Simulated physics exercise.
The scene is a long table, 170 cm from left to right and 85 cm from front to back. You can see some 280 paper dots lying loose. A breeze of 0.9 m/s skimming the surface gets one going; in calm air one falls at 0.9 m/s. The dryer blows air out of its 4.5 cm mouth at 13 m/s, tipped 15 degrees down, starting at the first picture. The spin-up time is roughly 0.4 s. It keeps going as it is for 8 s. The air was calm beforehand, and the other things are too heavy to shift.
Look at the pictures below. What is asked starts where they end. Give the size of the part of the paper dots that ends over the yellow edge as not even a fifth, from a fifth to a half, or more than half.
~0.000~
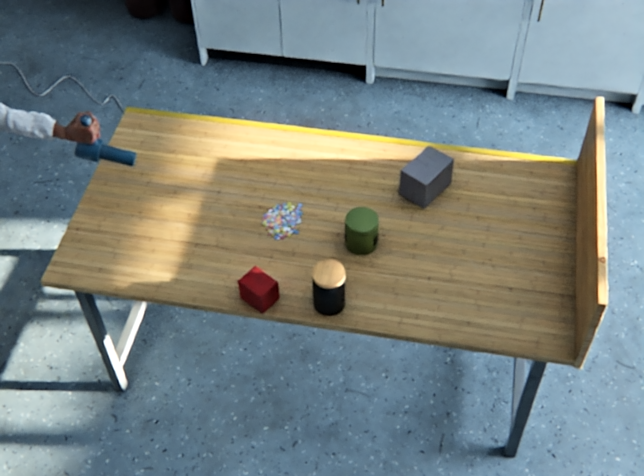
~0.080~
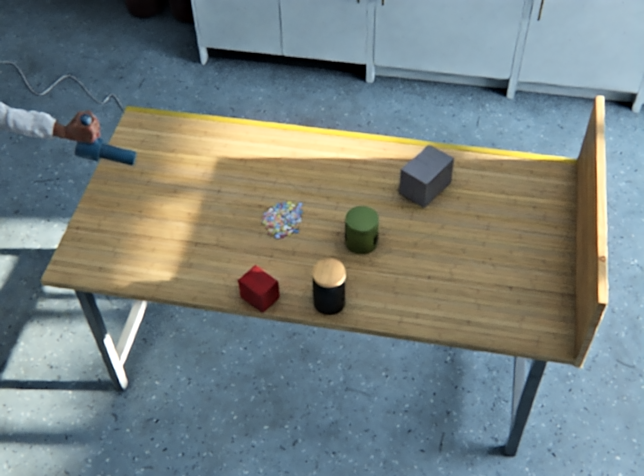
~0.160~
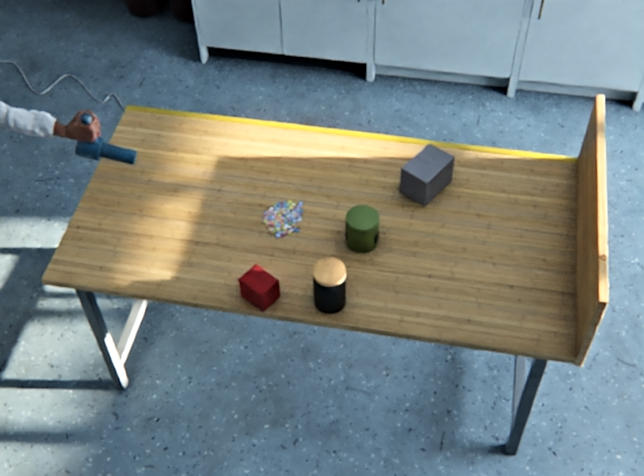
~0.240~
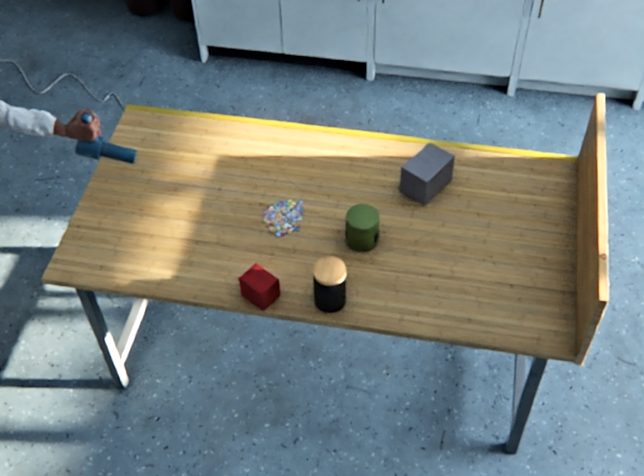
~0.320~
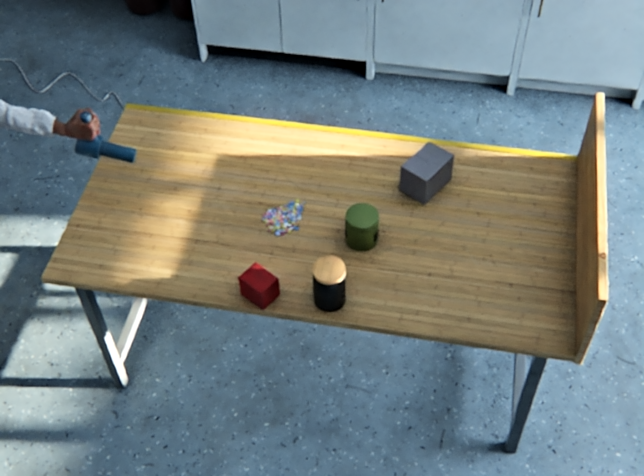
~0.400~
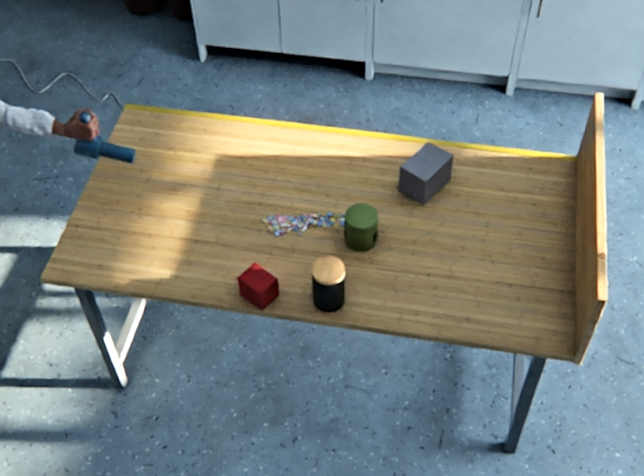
The part of the paper dots that ends over the yellow edge is less than a fifth.
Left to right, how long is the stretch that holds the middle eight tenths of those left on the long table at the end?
About 40 cm.
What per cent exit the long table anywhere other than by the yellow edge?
I would say close to 60 %.
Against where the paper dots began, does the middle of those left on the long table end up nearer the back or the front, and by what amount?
Shift toward the near edge, approx. 30 cm.
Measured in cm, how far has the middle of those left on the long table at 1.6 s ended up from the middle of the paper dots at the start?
The centre sits some 50 cm from where it began.
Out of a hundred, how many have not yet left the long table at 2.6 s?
I'd say close to 60 % are still there.
After 1.6 s, 80 % are on the move or not yet settled, 0 % are over the yellow edge; the middle of those still in play is near (393, 307).
After 2.6 s, 54 % are on the move or not yet settled, 1 % are over the yellow edge; the middle of those still in play is near (400, 312).
After 4.4 s, 36 % are on the move or not yet settled, 1 % are over the yellow edge; the middle of those still in play is near (409, 323).
After 8.0 s, at the end, 1 % are over the yellow edge; the middle of those still in play is near (405, 320).
